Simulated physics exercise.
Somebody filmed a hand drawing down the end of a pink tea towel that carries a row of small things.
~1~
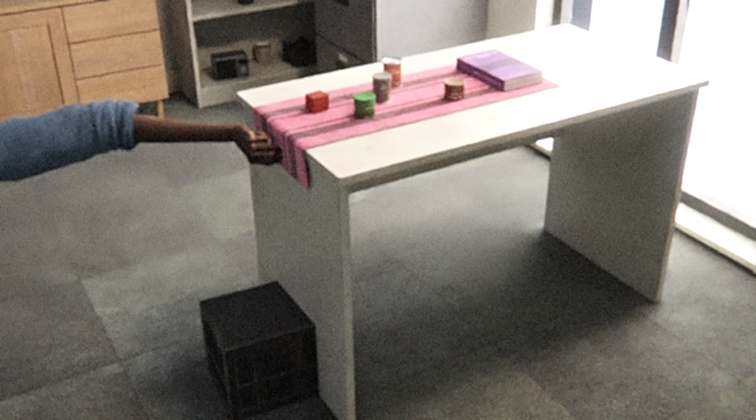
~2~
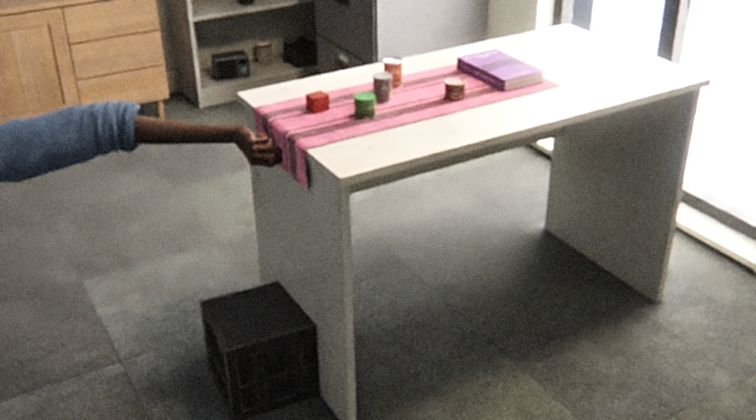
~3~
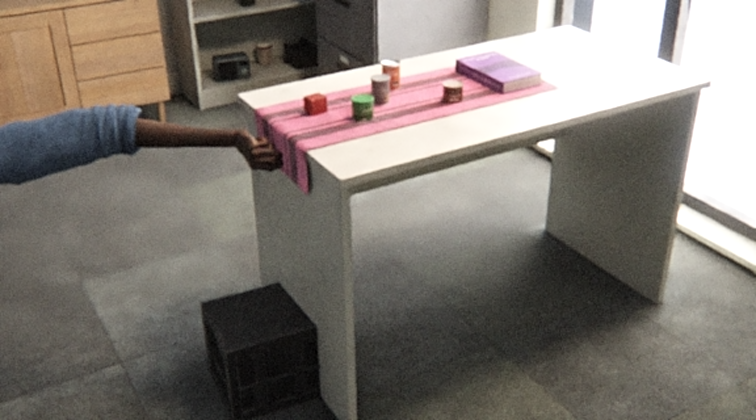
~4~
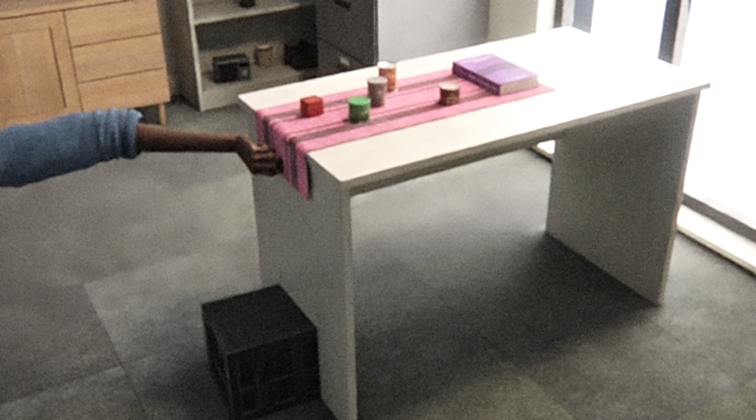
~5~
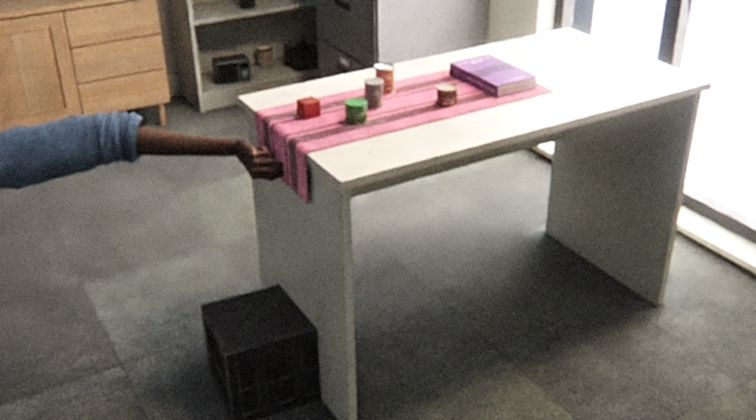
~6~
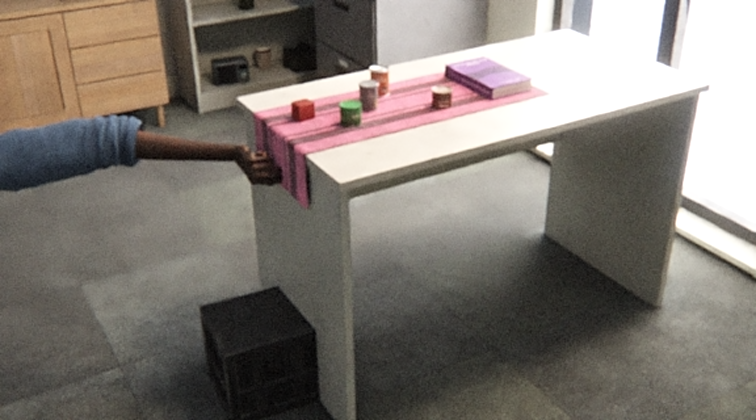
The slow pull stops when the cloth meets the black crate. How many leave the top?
Over the edge go four.
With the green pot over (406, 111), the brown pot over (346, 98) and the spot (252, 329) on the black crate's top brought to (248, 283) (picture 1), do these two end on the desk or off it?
The green pot keeps its place on top, the brown pot tumbles off.
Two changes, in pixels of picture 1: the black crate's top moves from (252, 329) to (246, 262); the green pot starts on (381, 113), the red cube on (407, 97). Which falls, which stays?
The green pot stays on; the red cube holds on.
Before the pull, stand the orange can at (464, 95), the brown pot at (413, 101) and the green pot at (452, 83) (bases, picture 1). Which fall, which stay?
The orange can survives, the brown pot goes over, the green pot stays on.
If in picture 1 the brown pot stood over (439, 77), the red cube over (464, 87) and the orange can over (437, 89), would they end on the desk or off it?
The brown pot does not fall; the red cube holds on; the orange can survives.
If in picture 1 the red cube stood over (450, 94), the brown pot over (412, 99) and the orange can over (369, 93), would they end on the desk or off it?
The red cube keeps its place on top; the brown pot drops off; the orange can falls.
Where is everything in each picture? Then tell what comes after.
The first frame shows hem (308, 189); red cube (317, 94); green pot (364, 96); grey can (382, 75); orange can (392, 60); brown pot (455, 81); top of the crate (252, 329).
The second frame shows hem (307, 190); red cube (317, 94).
The third frame shows hem (308, 194); green pot (362, 98).
The fourth frame shows hem (308, 200); grey can (376, 79); top of the crate (254, 332).
The fifth frame shows hem (308, 204); orange can (385, 66).
The sixth frame shows hem (308, 209); red cube (303, 102); green pot (350, 104); grey can (368, 83); orange can (380, 68); brown pot (442, 89).
Soon after, hem near (283, 255); red cube and green pot gone.
After that, hem on the crate; red cube, green pot, grey can and orange can gone.
In the end, hem on the crate; red cube, green pot, grey can and orange can gone. The desk loses four.
